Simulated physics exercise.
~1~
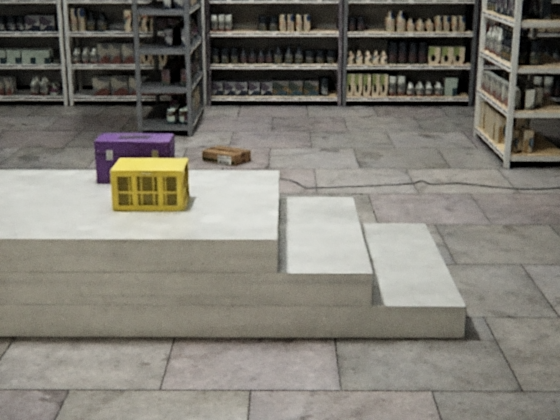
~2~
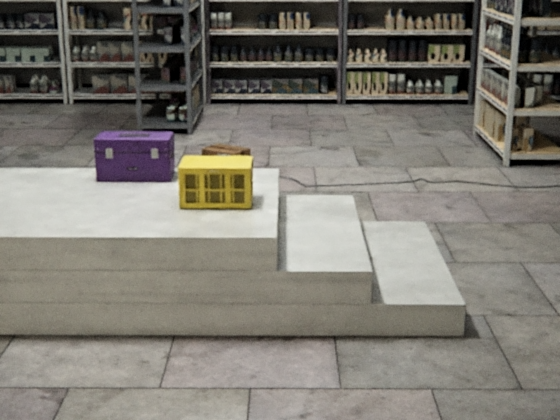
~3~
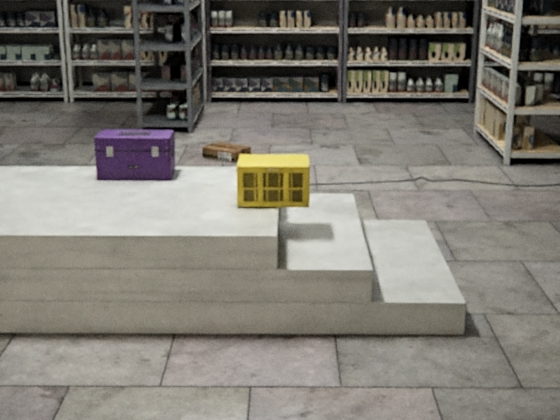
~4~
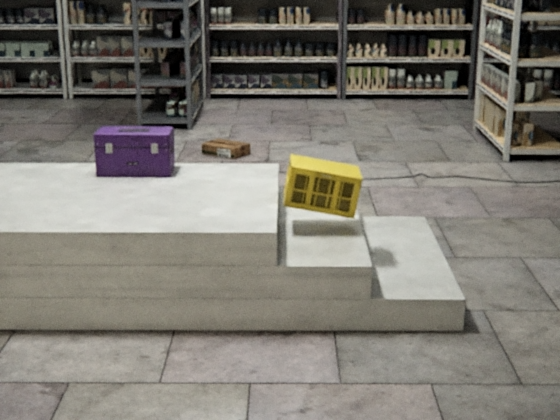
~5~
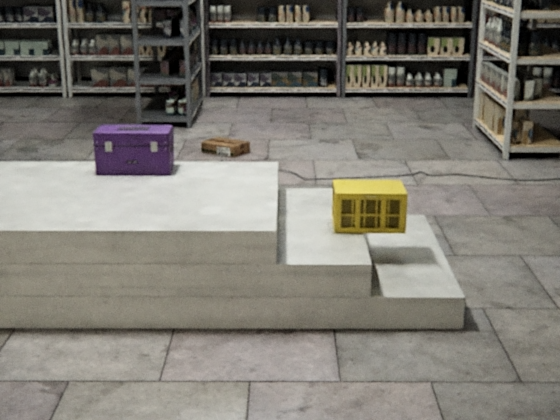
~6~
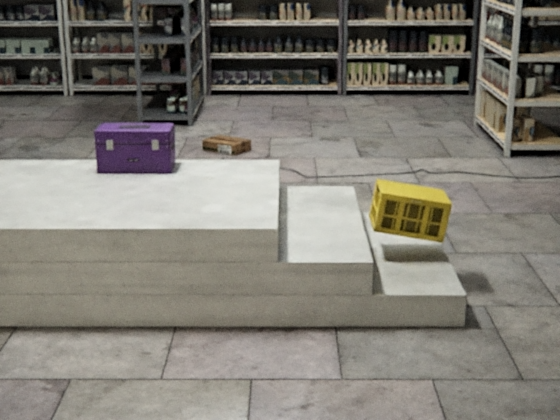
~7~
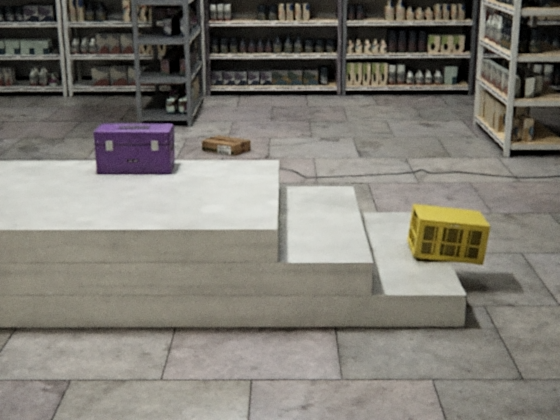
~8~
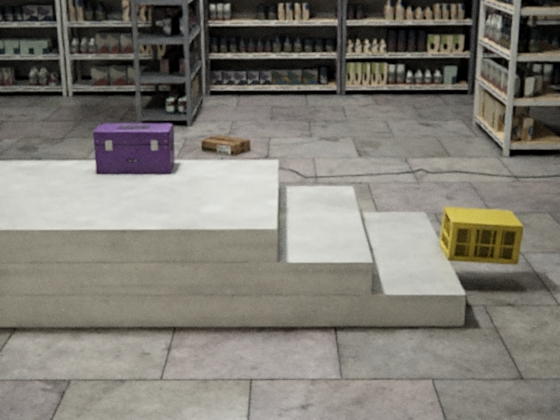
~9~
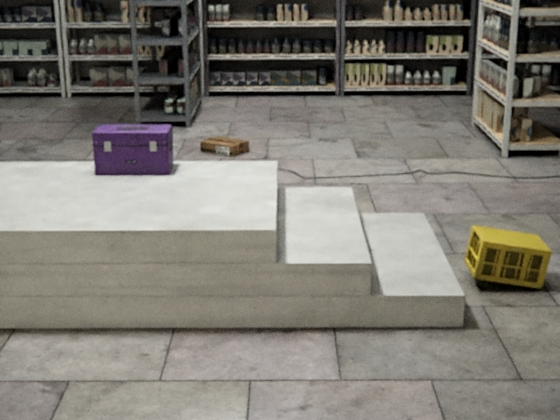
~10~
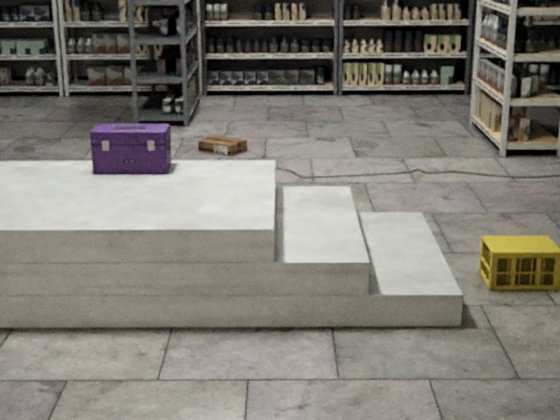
The yellow crate slides right past the purple toolbox, tumbles down the steps, and ends on the floor.
